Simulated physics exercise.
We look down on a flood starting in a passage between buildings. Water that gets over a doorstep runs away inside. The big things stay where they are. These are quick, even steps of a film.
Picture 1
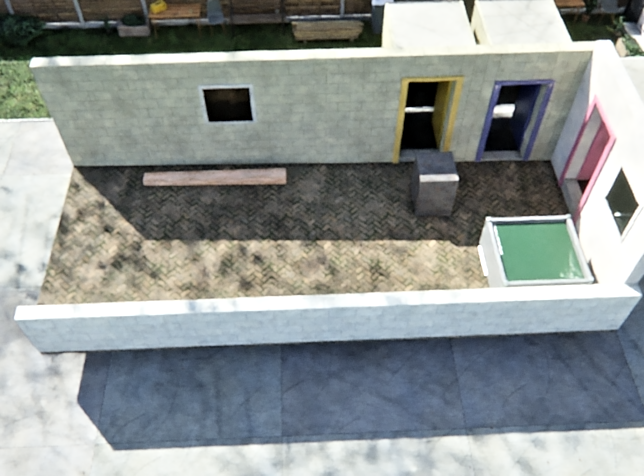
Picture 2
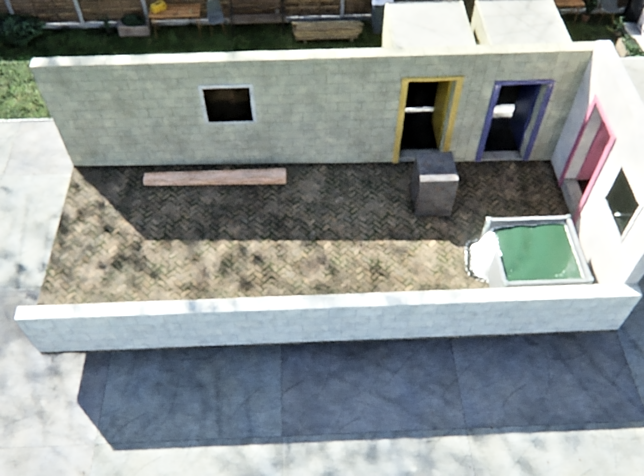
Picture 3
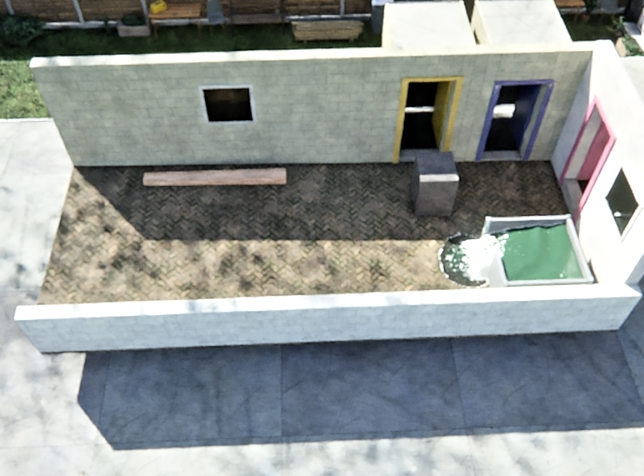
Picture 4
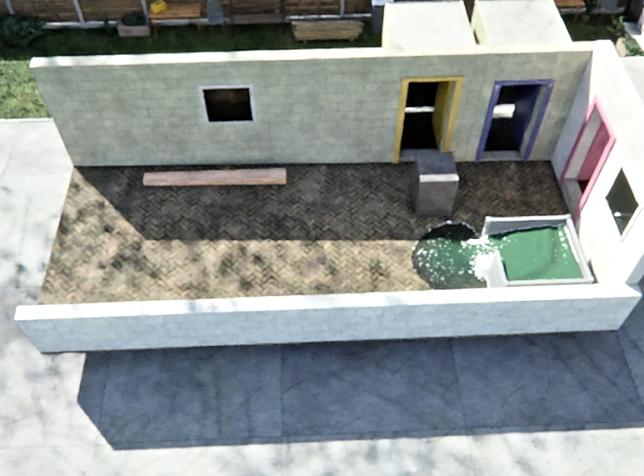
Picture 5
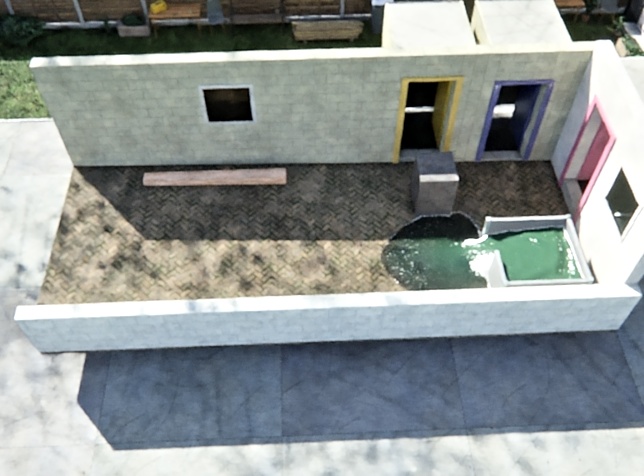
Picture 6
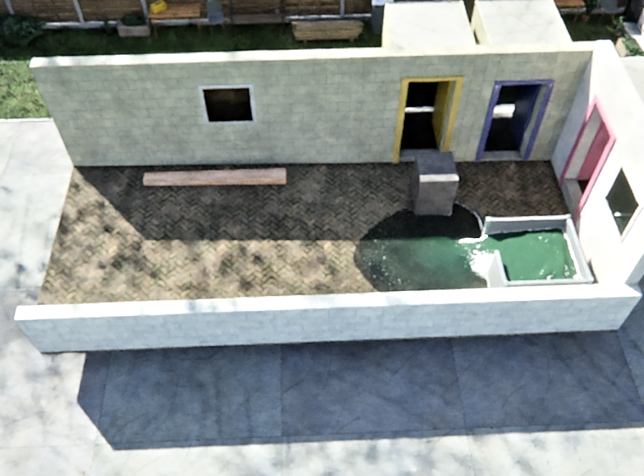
In a walled yard with a brick floor, green water sat still in a white-edged tank, then poured out through its left side, foaming at first, and spread leftward across the bricks in a widening pool.
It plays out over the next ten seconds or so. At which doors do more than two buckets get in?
In the end: The yellow door stays under that; the blue door stays under that; the pink door stays under that.
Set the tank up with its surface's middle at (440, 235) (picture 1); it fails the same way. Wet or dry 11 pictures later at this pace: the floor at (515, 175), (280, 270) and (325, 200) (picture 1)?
As listed: No water, under water, flooded.
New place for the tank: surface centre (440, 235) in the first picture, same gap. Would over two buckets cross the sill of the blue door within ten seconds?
In short: The blue one stays under.
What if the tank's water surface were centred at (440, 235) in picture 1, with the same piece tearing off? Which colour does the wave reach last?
That is the pink one.
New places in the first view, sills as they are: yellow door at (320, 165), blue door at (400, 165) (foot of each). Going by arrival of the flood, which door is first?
It is the yellow one.
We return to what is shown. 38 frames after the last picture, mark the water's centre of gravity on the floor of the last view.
At about (343, 247).
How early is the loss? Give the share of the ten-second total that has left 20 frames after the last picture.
Roughly 0 per cent.
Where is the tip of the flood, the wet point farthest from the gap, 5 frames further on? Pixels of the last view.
At about (269, 237).
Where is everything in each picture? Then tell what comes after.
In the first picture, still water in the tank at (537, 251).
In the second picture, water pours out at (489, 251) and has run to (479, 277).
In the third picture, water pours out at (489, 253) and has run to (444, 264).
In the fourth picture, water pours out at (488, 254) and has run to (417, 254).
In the fifth picture, the front is at (388, 252), out from the gap at (488, 254).
In the sixth picture, water pours out at (488, 254) and has run to (359, 253).
A moment on, water covers 30 % of the floor; the yellow door not reached, the blue door not reached, the pink door not reached.
Next, water covers 45 % of the floor; the yellow door not reached, the blue door not reached, the pink door not reached.
Then, water covers 60 % of the floor; the yellow door not reached, the blue door wet at the sill, nothing in, the pink door not reached.
Later, water covers 80 % of the floor; the yellow door wet at the sill, nothing in, the blue door wet at the sill, nothing in, the pink door wet at the sill, nothing in.
In the end, water covers 75 % of the floor; the yellow door wet at the sill, nothing in, the blue door wet at the sill, nothing in, the pink door wet at the sill, nothing in.
